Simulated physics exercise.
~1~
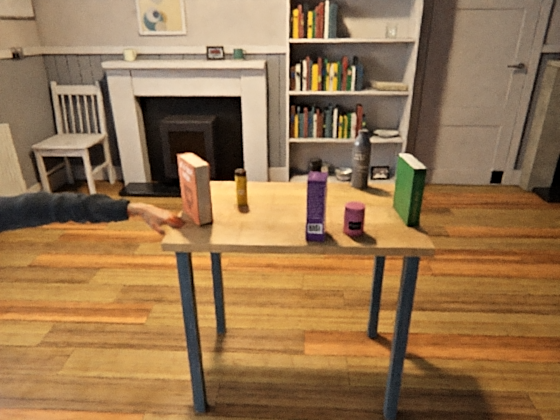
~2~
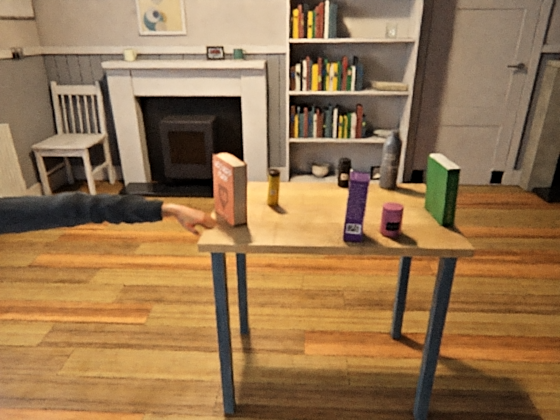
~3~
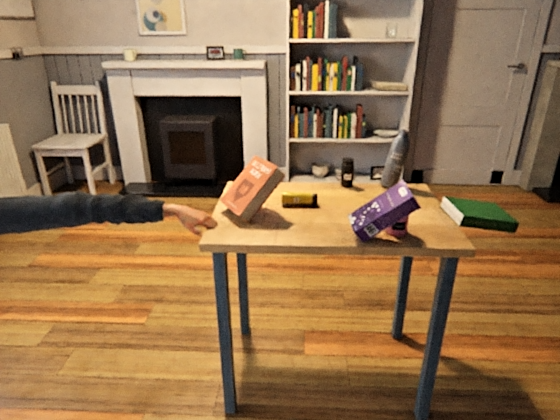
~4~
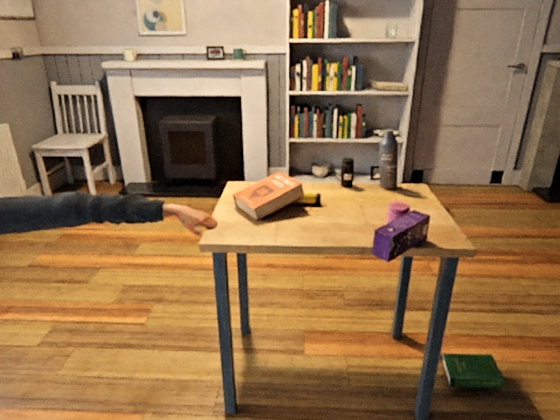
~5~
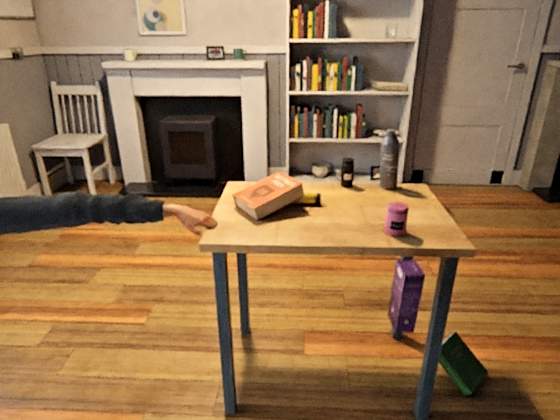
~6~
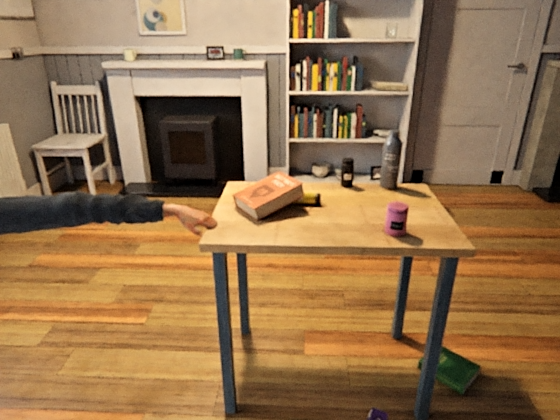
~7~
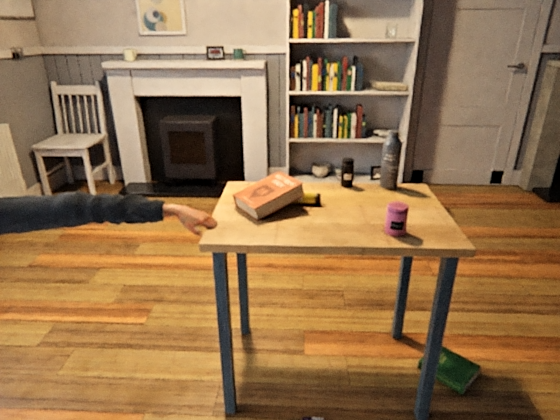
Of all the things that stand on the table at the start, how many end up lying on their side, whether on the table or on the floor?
Four of them end up on their side. The orange book and yellow shaker lie on the table, while the green book and purple carton lie on the floor.
